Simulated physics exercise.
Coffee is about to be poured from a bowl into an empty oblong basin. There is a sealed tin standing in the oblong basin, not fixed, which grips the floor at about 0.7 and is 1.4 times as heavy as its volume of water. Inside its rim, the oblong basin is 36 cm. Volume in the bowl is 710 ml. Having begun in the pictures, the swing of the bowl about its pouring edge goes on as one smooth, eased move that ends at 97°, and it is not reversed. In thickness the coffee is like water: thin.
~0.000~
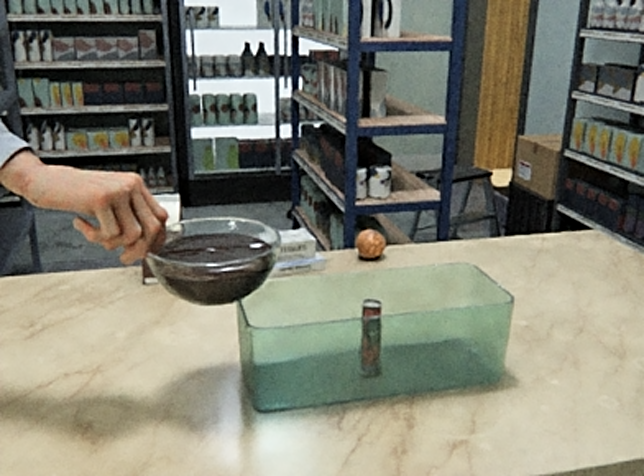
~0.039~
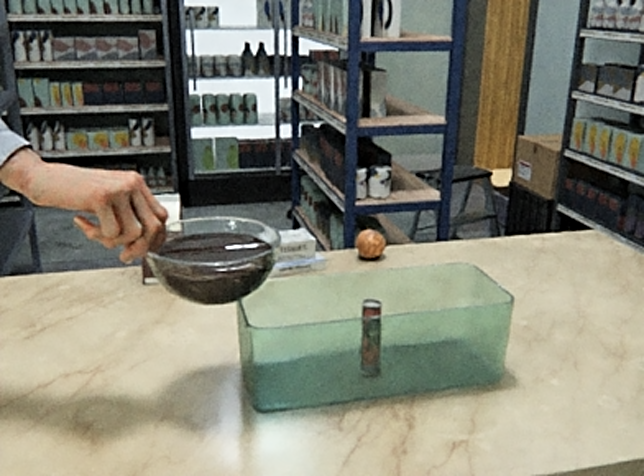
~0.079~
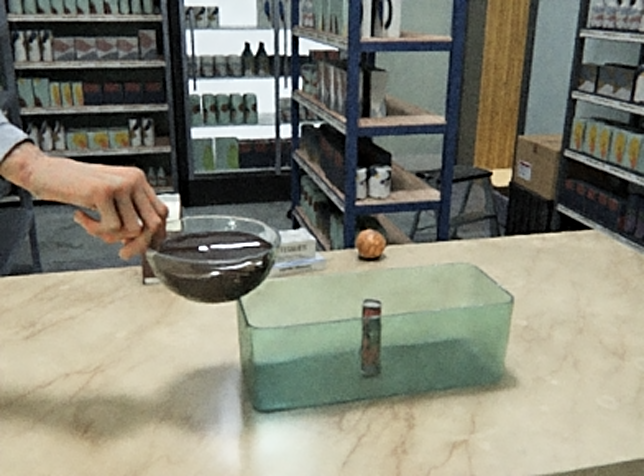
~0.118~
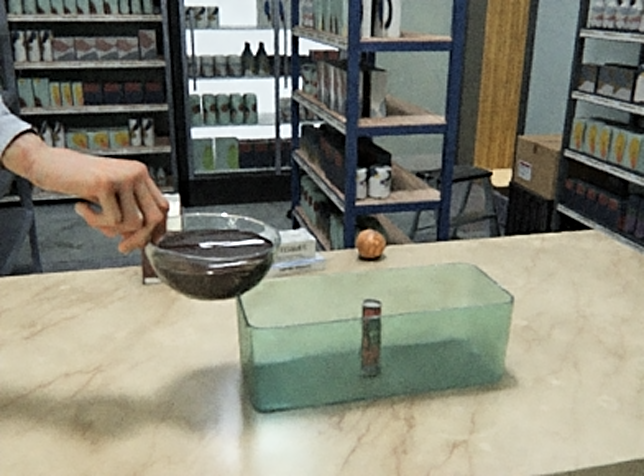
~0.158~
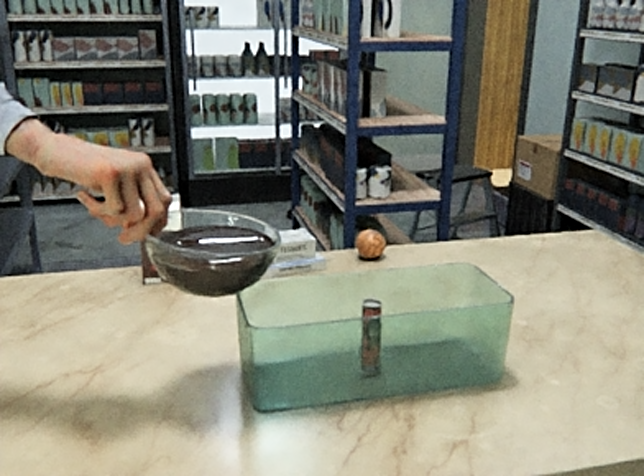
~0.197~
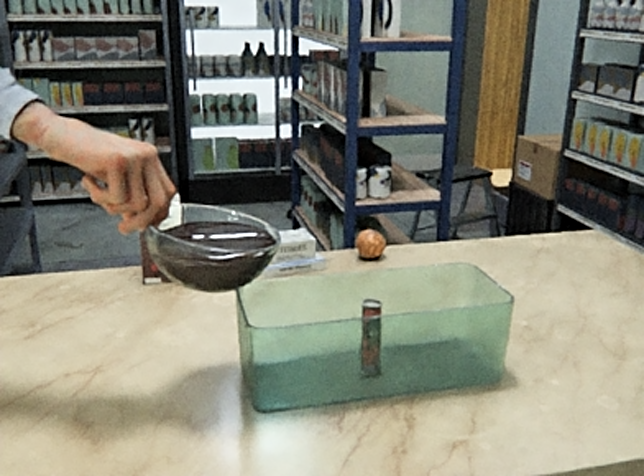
A hand held a clear glass bowl of dark liquid beside a greenish oblong basin with a small tin standing in it, then slowly tilted the bowl slightly to the right.
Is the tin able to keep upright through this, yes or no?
No, it topples.
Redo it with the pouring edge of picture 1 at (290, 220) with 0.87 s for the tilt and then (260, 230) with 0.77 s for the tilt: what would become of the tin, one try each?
Run one: It does not tip. Run two: It tumbles.
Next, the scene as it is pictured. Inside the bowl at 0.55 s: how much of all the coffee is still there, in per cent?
Roughly 52 %.
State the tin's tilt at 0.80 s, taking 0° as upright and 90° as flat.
About 15 degrees.
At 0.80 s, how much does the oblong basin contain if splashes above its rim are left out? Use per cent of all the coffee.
It works out near 86 per cent.
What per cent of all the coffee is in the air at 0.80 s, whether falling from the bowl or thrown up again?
Some 12 per cent.
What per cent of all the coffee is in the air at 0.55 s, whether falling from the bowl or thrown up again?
Roughly 40 percent.
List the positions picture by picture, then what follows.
In the first picture, tilt 0°; pouring edge (279, 236); surface from (150, 256) to (274, 246); the oblong basin's rim runs from (241, 306) to (493, 282); the tin's top is at (372, 306).
In the second picture, tilt 0°; pouring edge (279, 236); surface from (150, 256) to (273, 246).
In the third picture, tilt 2°; pouring edge (279, 236); surface from (150, 254) to (273, 245).
In the fourth picture, tilt 4°; pouring edge (279, 236); surface from (150, 251) to (274, 242).
In the fifth picture, tilt 8°; pouring edge (279, 236); surface from (150, 247) to (275, 239).
In the sixth picture, tilt 12°; pouring edge (279, 236); surface from (150, 241) to (275, 236).
After 0.55 s the tilt is 68° and 51 per cent is still to pour; the tin stands where it began.
After 0.80 s the tilt is 96° and 2 per cent is still to pour; the tin leans 15°.
After 1.07 s the tilt is 97° and 0 per cent is still to pour; the tin lies on its side.
After 1.36 s the tilt is 97° and 0 per cent is still to pour; the tin lies on its side.
In the end the tin lies on its side.
